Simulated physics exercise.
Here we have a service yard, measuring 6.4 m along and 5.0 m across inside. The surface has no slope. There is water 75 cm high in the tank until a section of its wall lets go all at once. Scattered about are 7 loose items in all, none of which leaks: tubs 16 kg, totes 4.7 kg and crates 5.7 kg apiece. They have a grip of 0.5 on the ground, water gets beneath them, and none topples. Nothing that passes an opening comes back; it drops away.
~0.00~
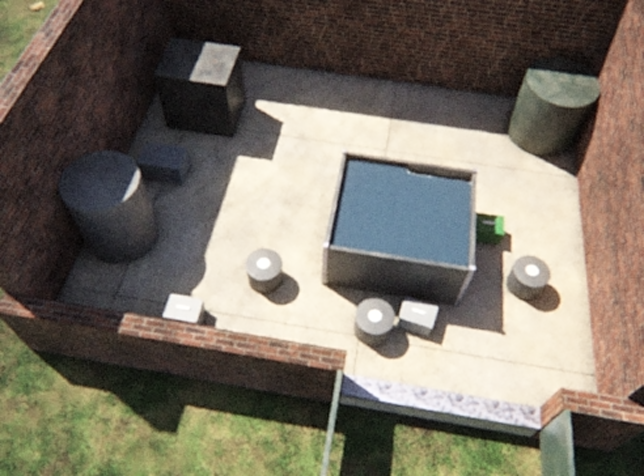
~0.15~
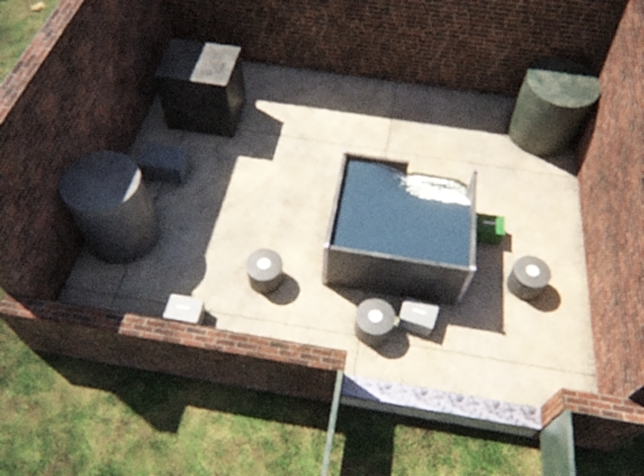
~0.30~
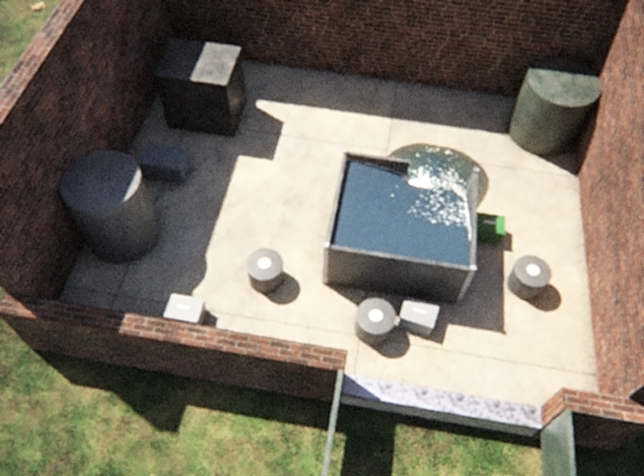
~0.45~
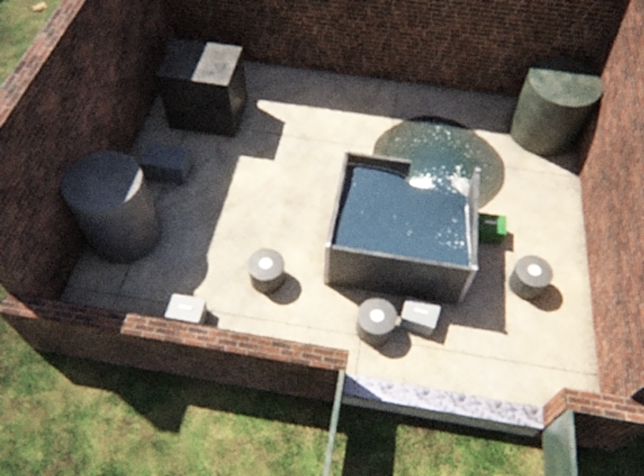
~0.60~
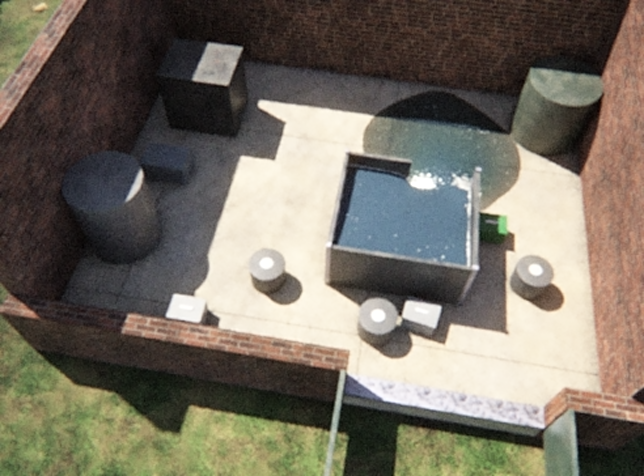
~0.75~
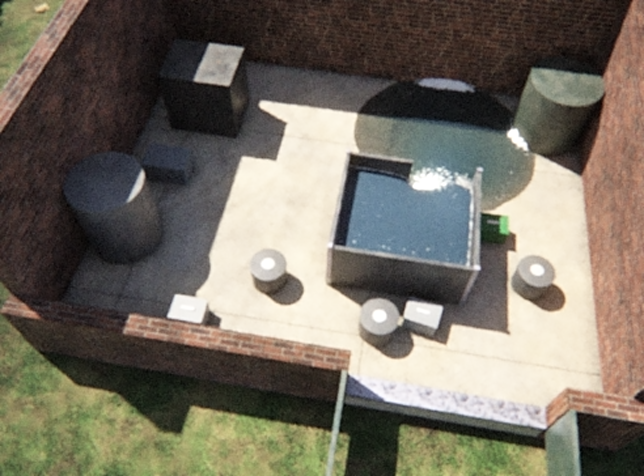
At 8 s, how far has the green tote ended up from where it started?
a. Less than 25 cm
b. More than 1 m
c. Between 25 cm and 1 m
Between 25 cm and 1 m (c).
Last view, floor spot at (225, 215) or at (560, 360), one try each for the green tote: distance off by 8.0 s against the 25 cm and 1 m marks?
Outcomes in order: It is taken a long way; it is taken a long way.
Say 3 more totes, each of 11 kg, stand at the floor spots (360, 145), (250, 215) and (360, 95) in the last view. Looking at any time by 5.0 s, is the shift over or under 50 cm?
Taking them in order: Not far enough, not far enough and far enough.
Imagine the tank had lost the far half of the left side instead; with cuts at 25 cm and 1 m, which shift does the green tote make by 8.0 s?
I'd say the green tote scarcely moves.
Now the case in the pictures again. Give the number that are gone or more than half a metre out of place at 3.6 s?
The answer is 0.
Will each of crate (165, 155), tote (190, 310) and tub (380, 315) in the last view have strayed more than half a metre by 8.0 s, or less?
The first topped the threshold, the second never reached the threshold, and the third never reached the threshold.
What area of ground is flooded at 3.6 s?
Around 18 m2 of it.
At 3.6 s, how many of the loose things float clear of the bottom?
Tally: 0 of them.
After 1.6 s the green tote is near (493, 223), 0.0 m from its start, aground; 0 of 7 are out; 0 afloat.
After 3.6 s the green tote is near (493, 223), 0.0 m from its start, aground; 0 of 7 are out; 0 afloat.
After 5.6 s the green tote is near (493, 221), 0.0 m from its start, aground; 0 of 7 are out; 1 afloat.
After 8.0 s the green tote is near (497, 187), 0.6 m from its start, afloat; 0 of 7 are out; 3 afloat.
